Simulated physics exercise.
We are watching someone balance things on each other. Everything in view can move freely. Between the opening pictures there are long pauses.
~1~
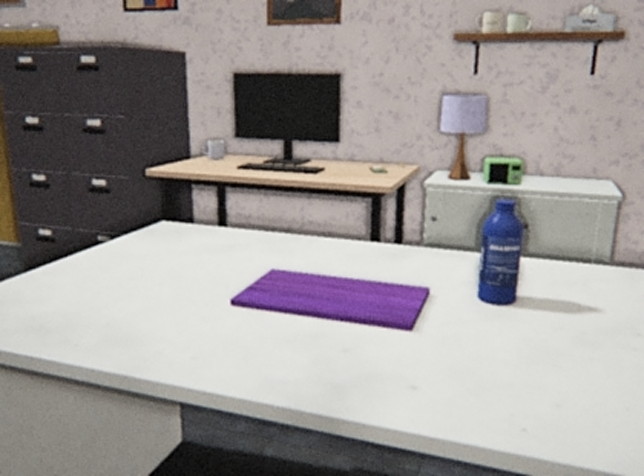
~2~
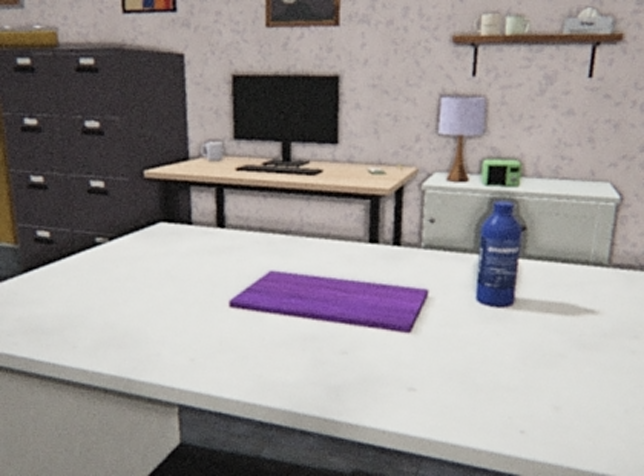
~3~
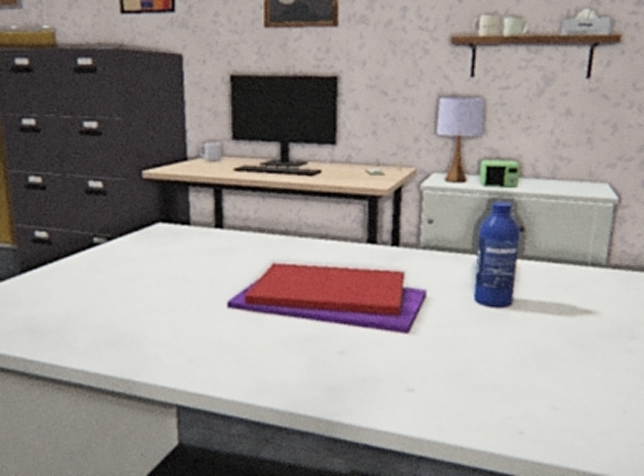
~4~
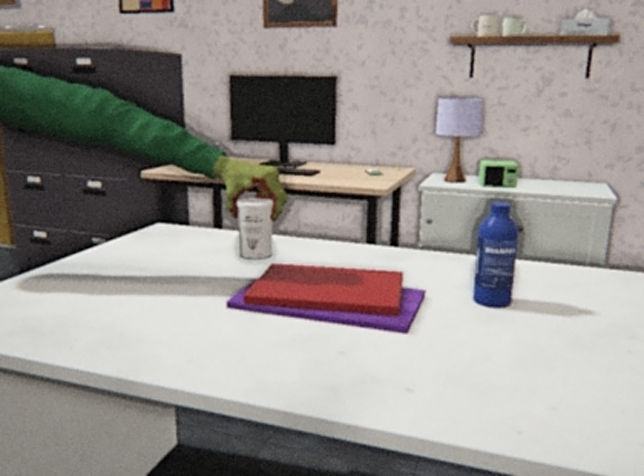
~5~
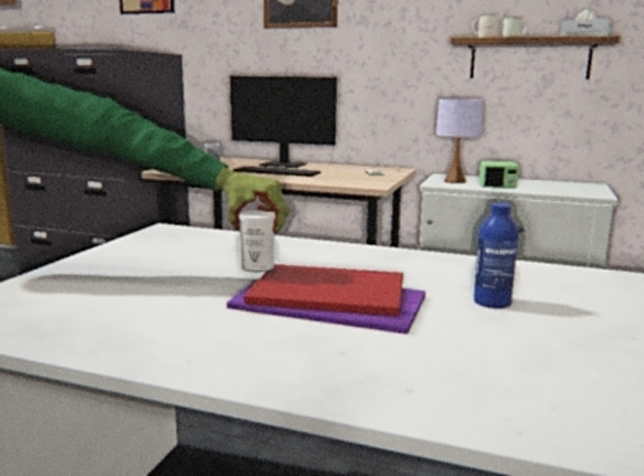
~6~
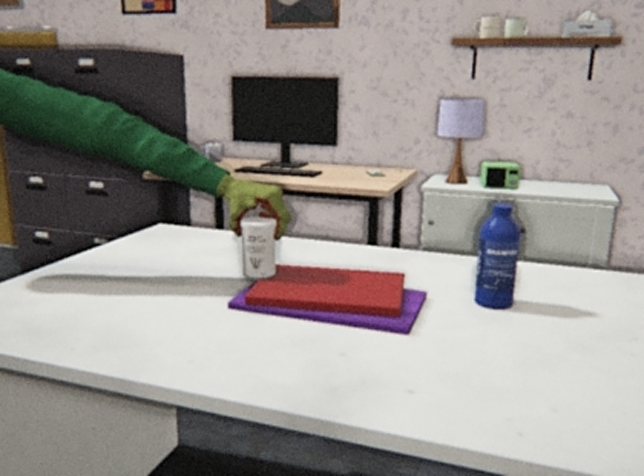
A green-sleeved arm lowered a white tin to the left edge of a red tray and kept holding it, after the tray had appeared on a purple board beside a blue bottle.
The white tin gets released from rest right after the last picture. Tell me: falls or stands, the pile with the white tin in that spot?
Not firm.
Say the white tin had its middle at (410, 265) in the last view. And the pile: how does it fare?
The pile then goes over.
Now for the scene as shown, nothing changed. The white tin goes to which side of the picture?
It ends up further left.
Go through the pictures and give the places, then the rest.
The last thing is not in view yet; purple board (333, 296), in the first frame.
The last thing is not in view yet; blue bottle (499, 254), in the second frame.
The last thing is not in view yet; red tray (329, 287), in the third frame.
Coming down; white tin (255, 229), in the fourth frame.
Coming down; white tin (258, 241); blue bottle (497, 255), in the fifth frame.
Set down, still held; white tin (259, 248); red tray (330, 288), in the sixth frame.
Then, 0.40 s later than the last frame, white tin now fallen.
Then, 0.50 s later than the last frame, things are still on the move.
Then, 1.00 s later than the last frame, nothing new.
When it is over, fallen, white tin; the other 3 as before. End places, in pixels of the last picture, white tin near (212, 267). The pile gives way.
